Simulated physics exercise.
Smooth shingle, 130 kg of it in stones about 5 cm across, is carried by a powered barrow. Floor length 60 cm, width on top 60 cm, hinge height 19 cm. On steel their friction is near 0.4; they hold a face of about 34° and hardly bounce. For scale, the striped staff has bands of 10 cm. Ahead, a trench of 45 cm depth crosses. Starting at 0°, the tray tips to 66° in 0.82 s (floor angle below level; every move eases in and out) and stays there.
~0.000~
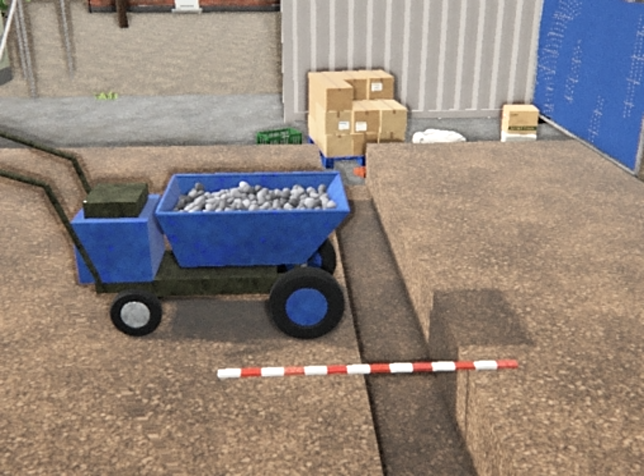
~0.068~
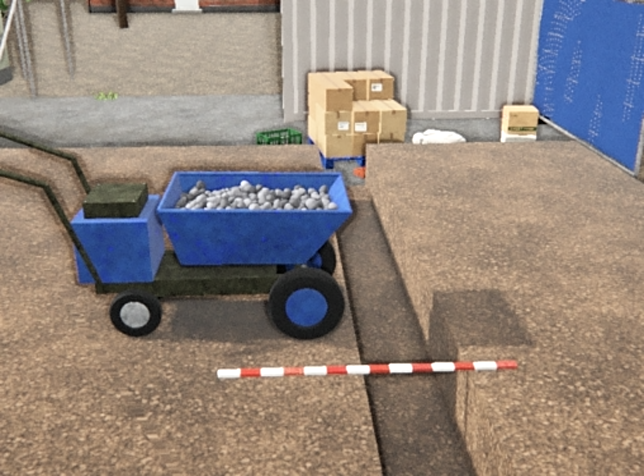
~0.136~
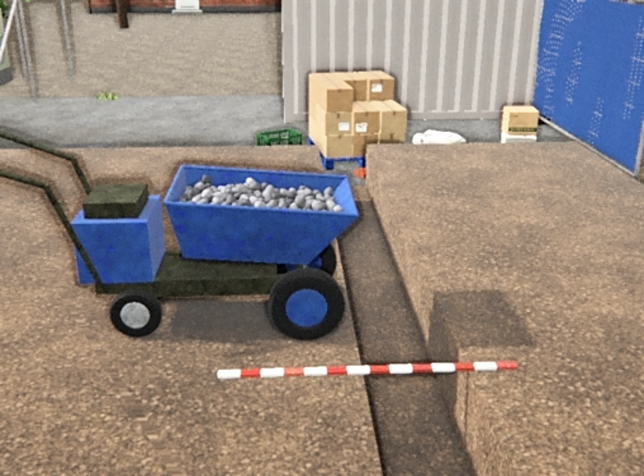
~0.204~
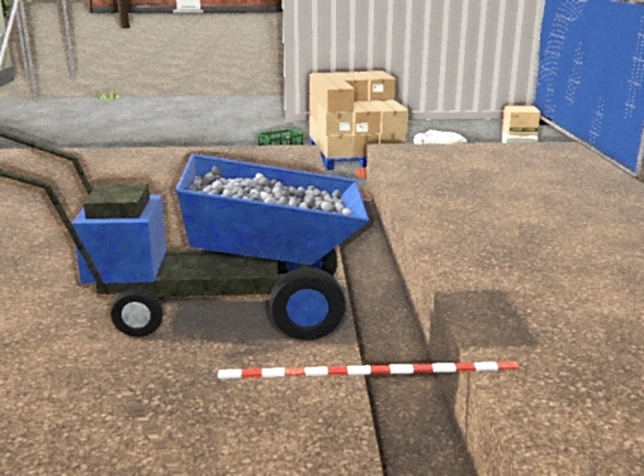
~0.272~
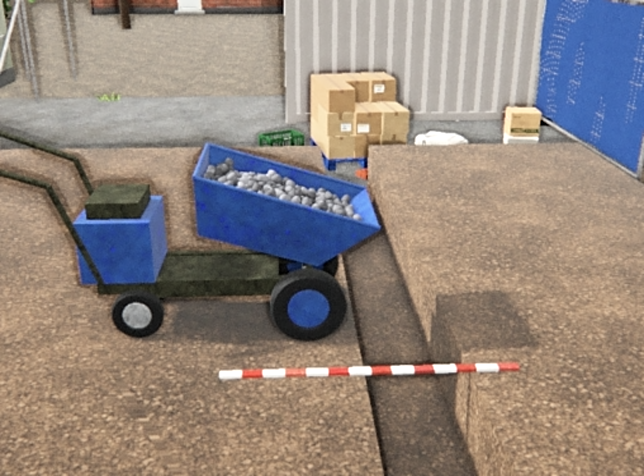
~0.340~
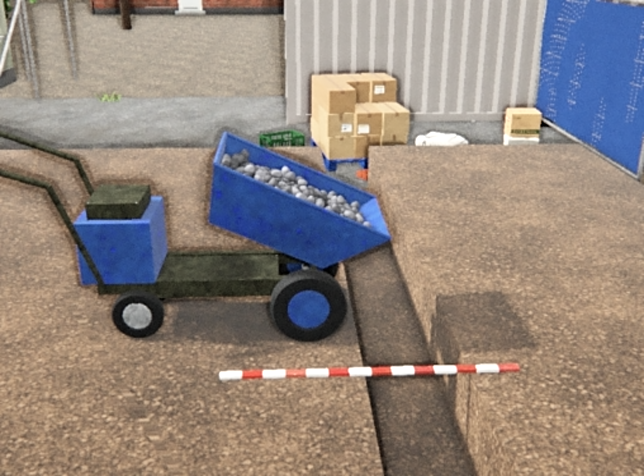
A blue tray full of smooth grey stones, mounted on a small wheeled barrow, tilted slowly and then faster toward the right, its back end rising while the barrow stayed still beside a trench.
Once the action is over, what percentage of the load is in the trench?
About 56 in every hundred.
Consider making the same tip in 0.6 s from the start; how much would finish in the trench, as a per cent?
Roughly 45 per cent would.
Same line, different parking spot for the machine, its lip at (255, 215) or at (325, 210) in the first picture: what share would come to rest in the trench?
I'd expect some 90 per cent, then some 80.
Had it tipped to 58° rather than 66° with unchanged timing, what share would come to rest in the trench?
Trench share: Approx. 45%.
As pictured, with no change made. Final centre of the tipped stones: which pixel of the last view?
Around (435, 361).
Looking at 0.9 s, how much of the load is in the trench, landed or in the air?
Close to 15 per cent has got there by then.
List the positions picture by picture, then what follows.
Lip at (349, 211), floor tilted 0°, highest stones at (259, 194), in the first frame.
The tray is at 1°, its lip at (351, 212); the top of the load is at (253, 192); the stones move at 0.3 m/s on average, in the second frame.
The tray is at 5°, its lip at (358, 215); the top of the load is at (225, 189); the stones move at 0.6 m/s on average, in the third frame.
Lip at (368, 220), floor tilted 10°, highest stones at (218, 182); the stones move at 0.8 m/s on average, in the fourth frame.
The tray is at 17°, its lip at (380, 228); the top of the load is at (222, 171); the stones move at 0.9 m/s on average, in the fifth frame.
Lip at (391, 238), floor tilted 25°, highest stones at (235, 162); the stones move at 1.0 m/s on average, in the sixth frame.
After 0.6 s the floor is at 56°; 100 % in the tray; the foremost stones are at (400, 258).
After 0.9 s the floor is at 66°; 75 % in the tray, 16 % in the trench, 10 % past the trench; the foremost stones are at (468, 302).
After 1.3 s the floor is at 66°; 32 % in the tray, 26 % in the trench, 42 % past the trench; the foremost stones are at (586, 307).
After 3.2 s the floor is at 66°; 0 % in the tray, 56 % in the trench, 44 % past the trench; the foremost stones are past the picture's edge.
